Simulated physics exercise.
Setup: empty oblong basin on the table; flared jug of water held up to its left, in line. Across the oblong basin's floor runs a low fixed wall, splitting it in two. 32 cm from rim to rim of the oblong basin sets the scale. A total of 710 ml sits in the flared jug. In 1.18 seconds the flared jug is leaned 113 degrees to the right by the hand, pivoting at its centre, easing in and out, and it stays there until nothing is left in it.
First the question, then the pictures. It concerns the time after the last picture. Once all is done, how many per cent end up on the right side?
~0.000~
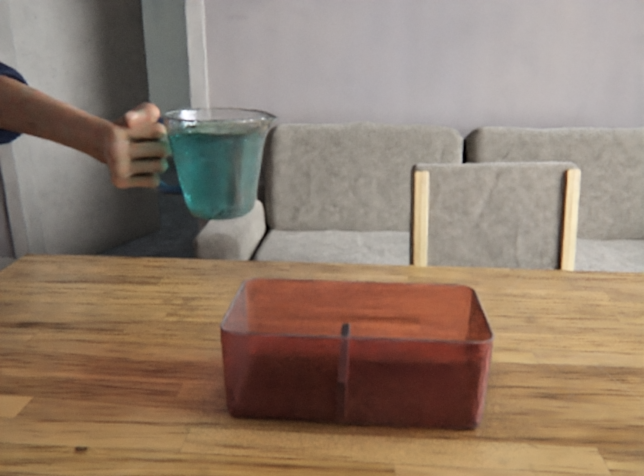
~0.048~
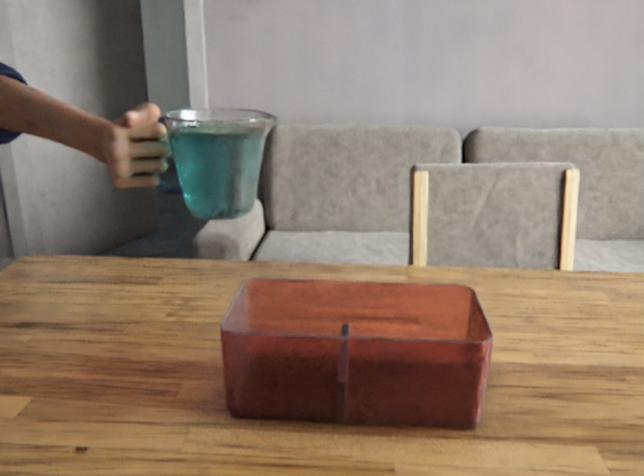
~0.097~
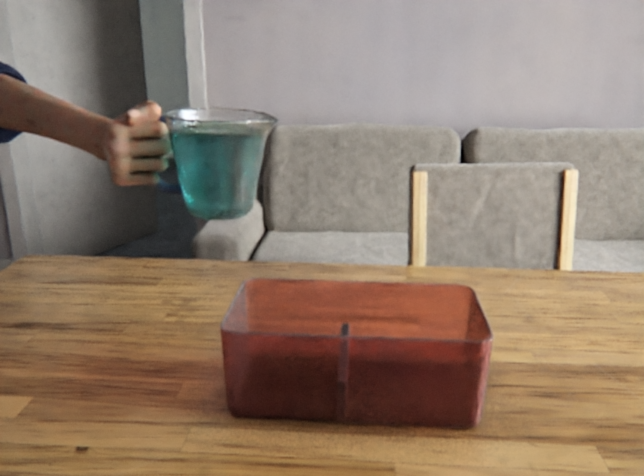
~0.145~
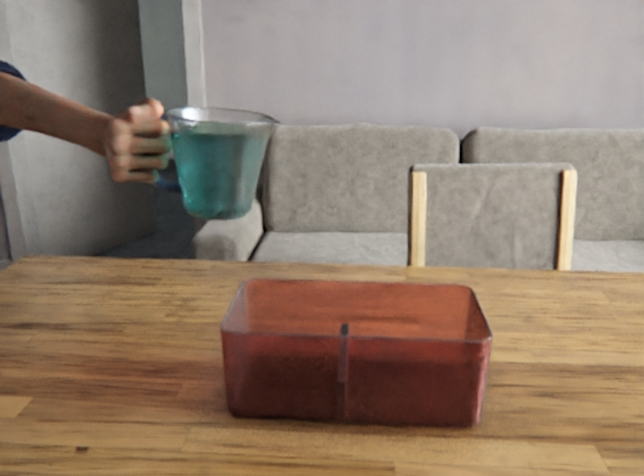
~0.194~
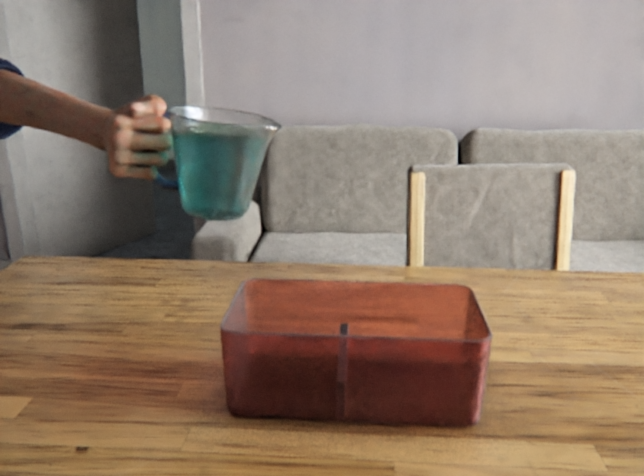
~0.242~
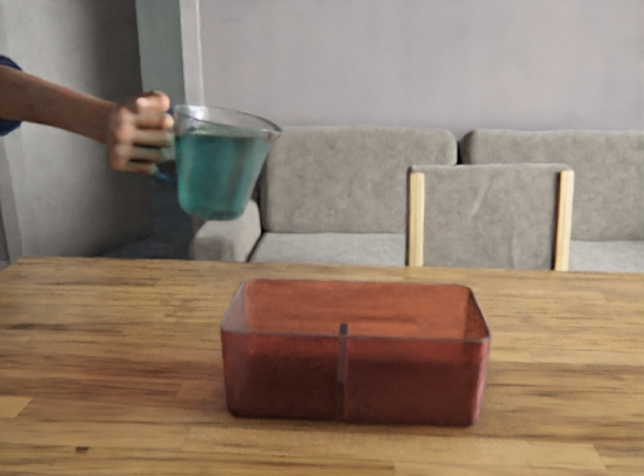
Roughly 43 percent ends up on the right side.
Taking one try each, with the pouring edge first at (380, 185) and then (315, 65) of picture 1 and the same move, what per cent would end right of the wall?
Respectively 95 and 90 %.
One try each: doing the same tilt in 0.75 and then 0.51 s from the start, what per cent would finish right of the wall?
I'd say 30 percent on the first go, 20 percent on the next.
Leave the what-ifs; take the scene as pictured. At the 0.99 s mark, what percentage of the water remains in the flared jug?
I'd estimate some 10 per cent.
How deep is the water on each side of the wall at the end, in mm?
I'd expect close to 18 mm on the left and close to 12 mm on the right.
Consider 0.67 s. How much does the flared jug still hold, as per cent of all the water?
I reckon about 70 in a hundred is still held.
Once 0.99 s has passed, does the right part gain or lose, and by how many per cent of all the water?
It ends up higher by roughly 2.
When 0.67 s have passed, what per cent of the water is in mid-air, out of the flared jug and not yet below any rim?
Around 24 in a hundred.
By 0.67 s the tilt is 69° and 70 per cent is still to pour, 2 is left of the wall and 5 right of it.
By 0.99 s the tilt is 106° and 11 per cent is still to pour, 29 is left of the wall and 41 right of it.
By 1.32 s the tilt is 113° and 0 per cent is still to pour, 56 is left of the wall and 42 right of it.
By 1.68 s the tilt is 113° and 0 per cent is still to pour, 56 is left of the wall and 43 right of it.
At rest 56 per cent lies left of the wall, 43 right of it and 2 outside.
